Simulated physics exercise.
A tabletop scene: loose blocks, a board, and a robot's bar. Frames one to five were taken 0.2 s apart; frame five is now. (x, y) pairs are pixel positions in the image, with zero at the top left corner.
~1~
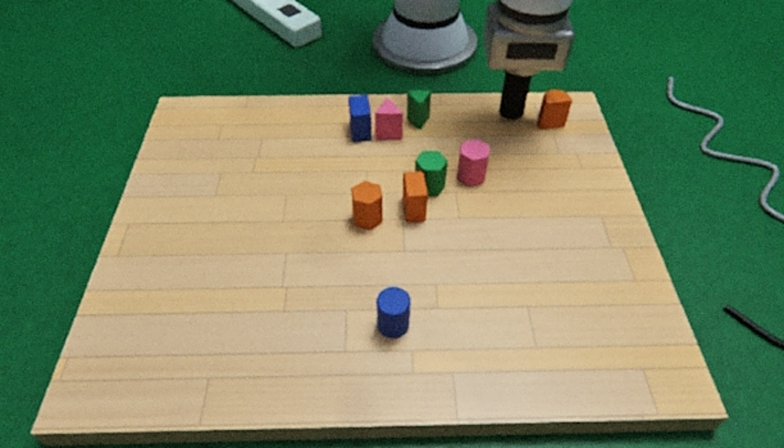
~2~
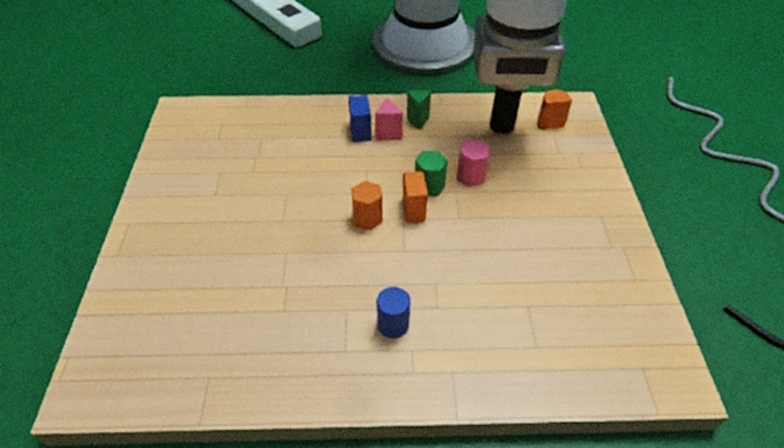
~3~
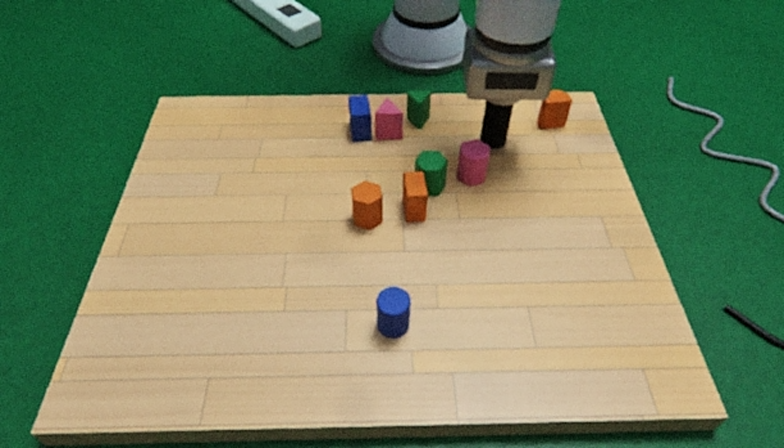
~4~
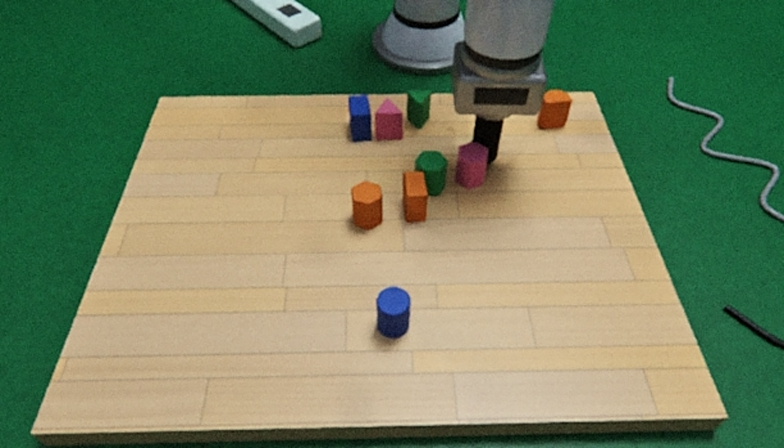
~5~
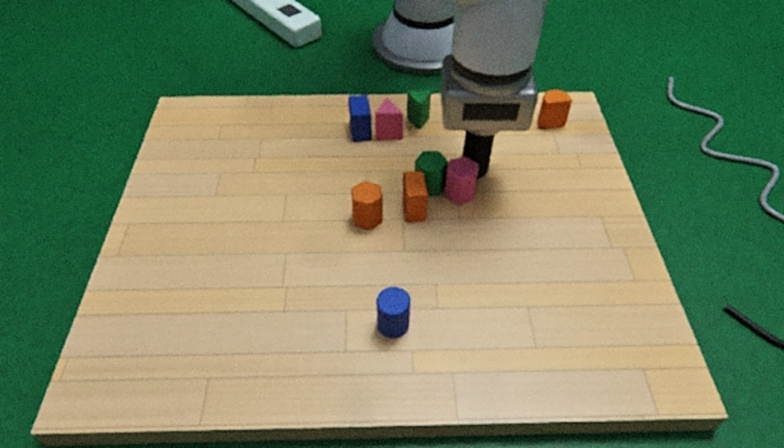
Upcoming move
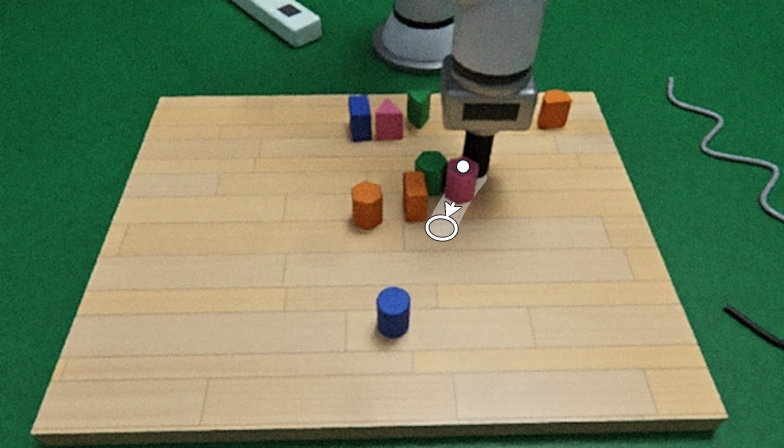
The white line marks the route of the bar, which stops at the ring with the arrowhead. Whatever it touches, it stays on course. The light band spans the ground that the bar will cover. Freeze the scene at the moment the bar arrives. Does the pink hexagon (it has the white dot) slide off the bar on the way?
No.
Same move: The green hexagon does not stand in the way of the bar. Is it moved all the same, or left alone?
It keeps its spot.
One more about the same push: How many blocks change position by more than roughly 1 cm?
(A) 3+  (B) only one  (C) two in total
I choose B.
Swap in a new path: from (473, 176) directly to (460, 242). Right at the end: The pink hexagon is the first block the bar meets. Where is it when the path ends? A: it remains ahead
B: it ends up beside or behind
I'll go with B - it ends up beside or behind.
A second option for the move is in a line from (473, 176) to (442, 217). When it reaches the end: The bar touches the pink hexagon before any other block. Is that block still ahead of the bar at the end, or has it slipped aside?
It sits in front of the bar.
Path on the board, from (473, 176) over (456, 200) to (442, 228); the dot is on the pink hexagon.
What follows on the original path. Halfway along, bar (457, 194); pink hexagon (445, 193).
At the end, bar (442, 221); orange rectangular block in place; green hexagon in place; pink hexagon (427, 221).
